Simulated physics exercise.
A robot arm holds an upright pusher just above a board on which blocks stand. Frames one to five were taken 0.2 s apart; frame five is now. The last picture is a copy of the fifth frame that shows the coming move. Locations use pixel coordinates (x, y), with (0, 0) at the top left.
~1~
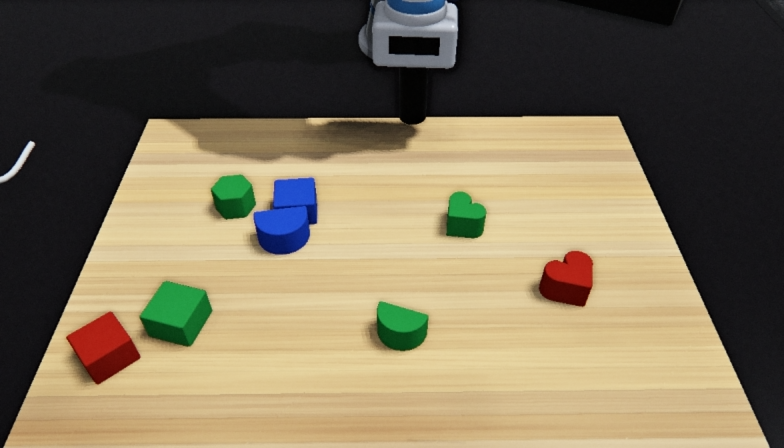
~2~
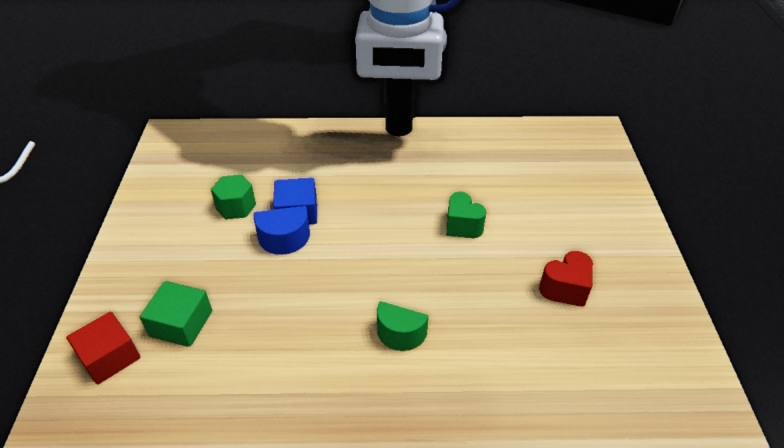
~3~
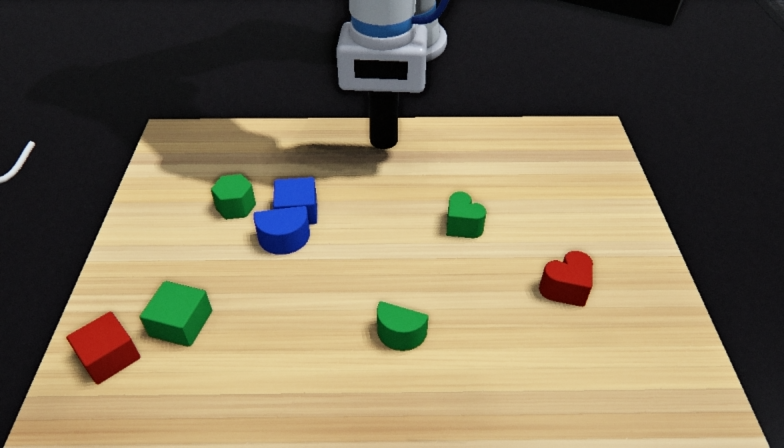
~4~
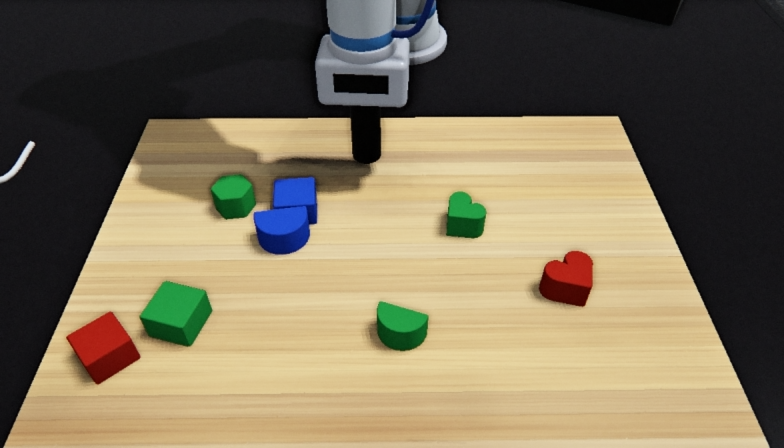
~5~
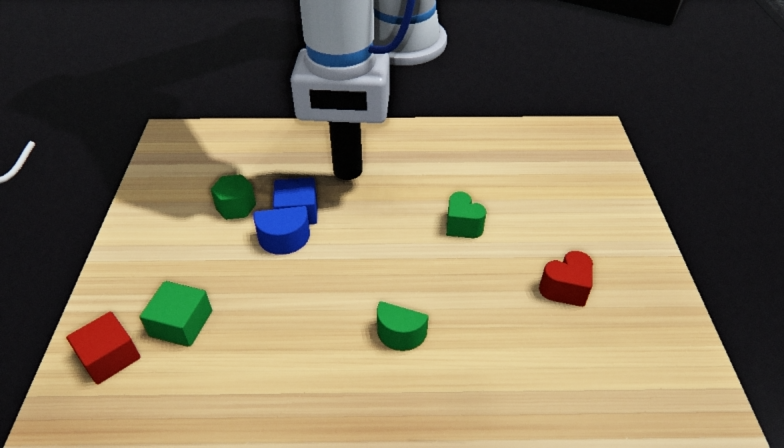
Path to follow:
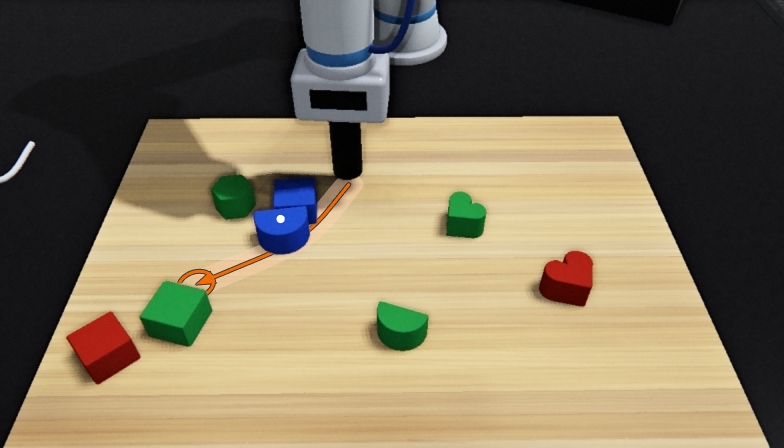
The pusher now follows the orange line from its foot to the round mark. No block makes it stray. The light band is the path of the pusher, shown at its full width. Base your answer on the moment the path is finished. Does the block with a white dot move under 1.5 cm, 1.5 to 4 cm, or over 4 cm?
Of the three bands, it's over 4 cm.
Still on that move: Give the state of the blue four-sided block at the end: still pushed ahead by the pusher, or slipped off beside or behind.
Prediction: Slipped aside.
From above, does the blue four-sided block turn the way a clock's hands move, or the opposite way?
Overhead view: Clockwise.
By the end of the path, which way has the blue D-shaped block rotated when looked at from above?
Spin direction: Clockwise.
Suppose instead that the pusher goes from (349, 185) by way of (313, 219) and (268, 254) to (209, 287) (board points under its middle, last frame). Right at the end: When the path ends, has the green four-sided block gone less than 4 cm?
Yes
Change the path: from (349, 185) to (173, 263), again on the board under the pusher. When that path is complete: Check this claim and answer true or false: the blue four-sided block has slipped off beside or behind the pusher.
Verdict: False.
The line goes from (349, 185) through (316, 223) and (263, 257) to (196, 284); the dot is on the blue D-shaped block.
On the path given first. One third of the way, pusher at (314, 210); blue D-shaped block at (275, 223); blue four-sided block at (279, 195), turned 15° clockwise.
Two thirds of the way, pusher at (259, 243); blue D-shaped block at (223, 243), turned 75° clockwise; blue four-sided block at (271, 197), turned 45° clockwise.
At the end, pusher at (191, 271); green four-sided block unmoved; blue D-shaped block at (158, 255), turned 130° clockwise; blue four-sided block at (271, 197), turned 45° clockwise.
